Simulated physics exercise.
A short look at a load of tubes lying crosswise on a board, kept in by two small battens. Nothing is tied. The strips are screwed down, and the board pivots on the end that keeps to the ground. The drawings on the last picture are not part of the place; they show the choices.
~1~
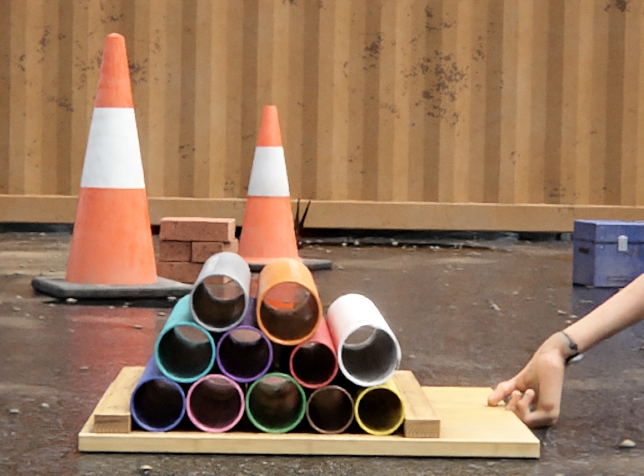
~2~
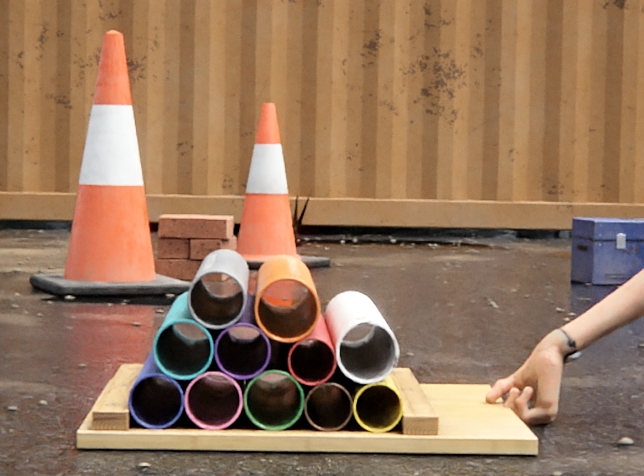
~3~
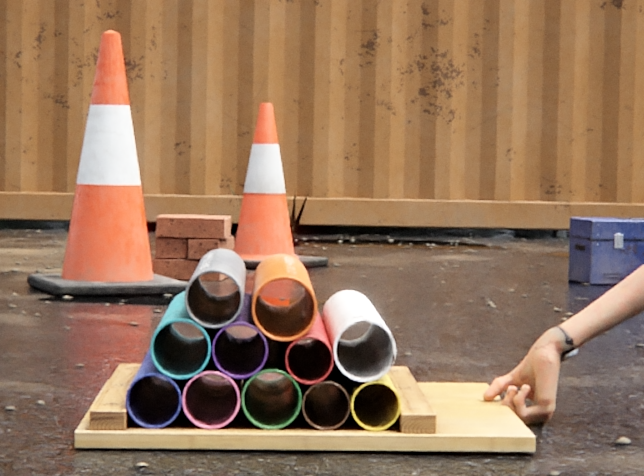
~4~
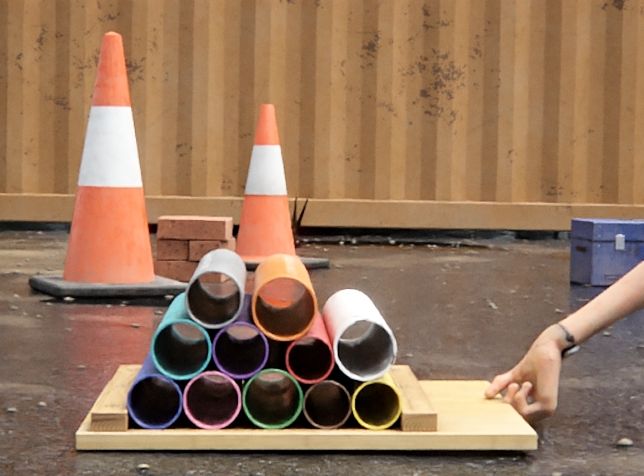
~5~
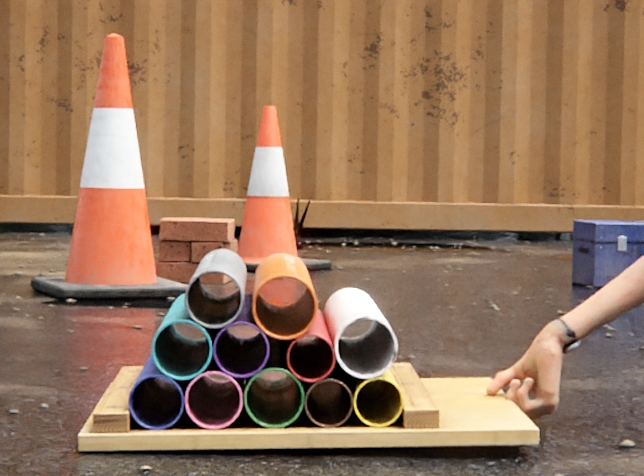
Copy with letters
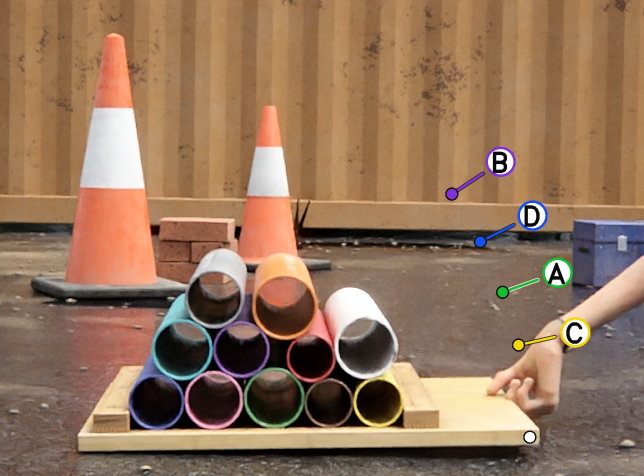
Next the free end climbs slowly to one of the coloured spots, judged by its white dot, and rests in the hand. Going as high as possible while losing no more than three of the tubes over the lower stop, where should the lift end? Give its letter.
A is the limit.
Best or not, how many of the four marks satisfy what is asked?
Two of them.
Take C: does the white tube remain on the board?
Yes.
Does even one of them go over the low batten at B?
Yes.
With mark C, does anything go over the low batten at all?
At C: No.
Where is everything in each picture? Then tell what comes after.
The first frame shows turquoise tube (185, 352); purple tube (244, 354); orange tube (289, 313).
The second frame shows orange tube (287, 310); grey tube (217, 300).
The third frame shows board (302, 403); pink tube (211, 400).
The fourth frame shows board (303, 403); blue tube (155, 401); pink tube (212, 400).
The fifth frame shows board (305, 402); blue tube (156, 402); pink tube (214, 400).
On the copy, A at (503, 292); B at (452, 194); C at (519, 345); D at (480, 241); the white dot at (530, 437).
On A. First, board at 14°.
Then, board at 20°.
Finally, board at 20°, none over the low batten.
By contrast, B six over the low batten; C none over the low batten; D four over the low batten (turquoise, purple, orange, grey).
